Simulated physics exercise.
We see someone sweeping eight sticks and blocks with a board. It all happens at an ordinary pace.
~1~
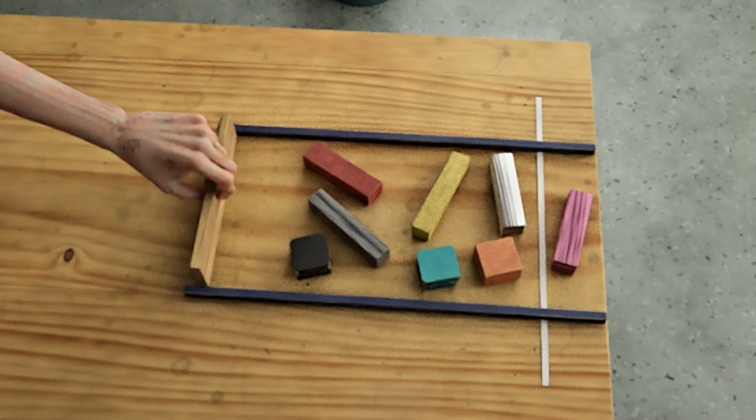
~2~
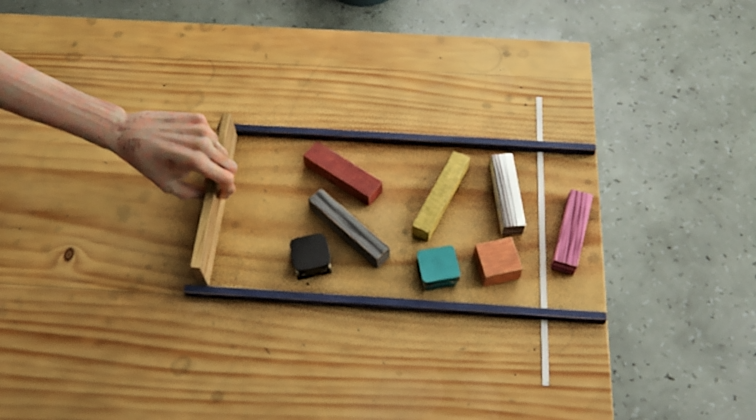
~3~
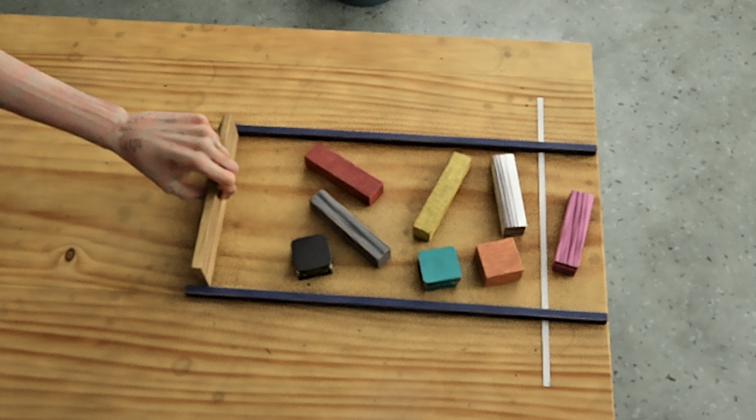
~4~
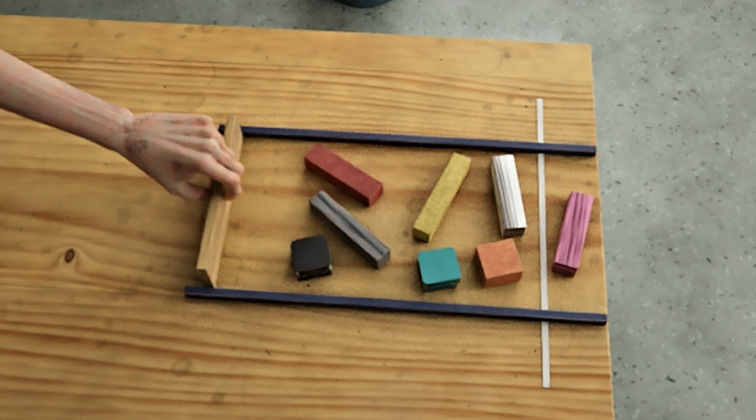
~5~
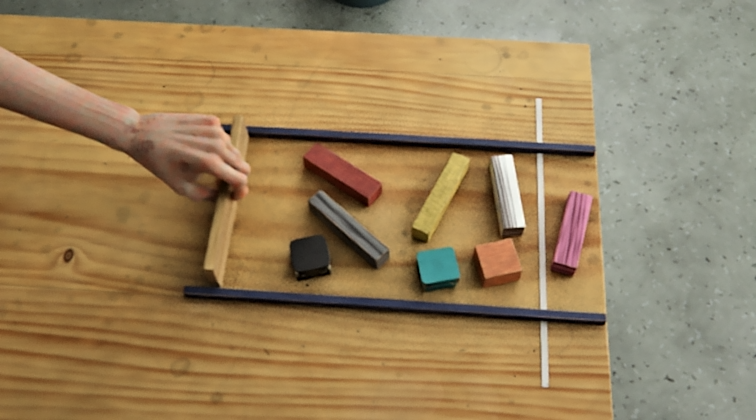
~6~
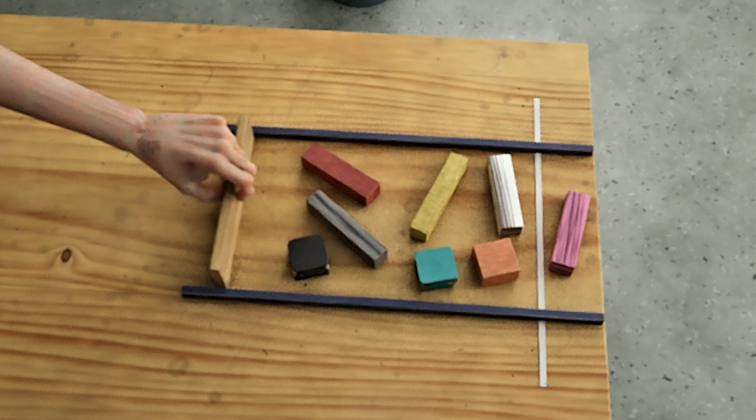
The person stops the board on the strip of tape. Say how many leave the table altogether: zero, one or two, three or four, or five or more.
In the end the number that fall off is three or four.
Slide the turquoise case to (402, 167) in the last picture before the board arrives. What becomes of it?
It survives.
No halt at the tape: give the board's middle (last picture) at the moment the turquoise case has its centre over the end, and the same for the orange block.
At (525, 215) for the turquoise case; at (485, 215) for the orange block.
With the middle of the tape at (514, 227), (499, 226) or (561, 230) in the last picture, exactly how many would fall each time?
In that order 2, 2 and 5.
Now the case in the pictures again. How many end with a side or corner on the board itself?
The number is 3.
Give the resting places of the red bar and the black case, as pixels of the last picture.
About (568, 194), and the other about (560, 281).
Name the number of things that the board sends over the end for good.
In all, 4 of them.
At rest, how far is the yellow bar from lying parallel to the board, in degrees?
About 25°.
Soon after, none off yet; pink stick at rest near (570, 232); white stick at rest near (505, 195); orange block at rest near (495, 263).
After that, none off yet; pink stick displaced a little near (588, 230); white stick displaced a little near (521, 192); orange block displaced well along near (563, 260).
In the end, the number that fall off is three or four; gone, turquoise case, orange block, white stick and pink stick.
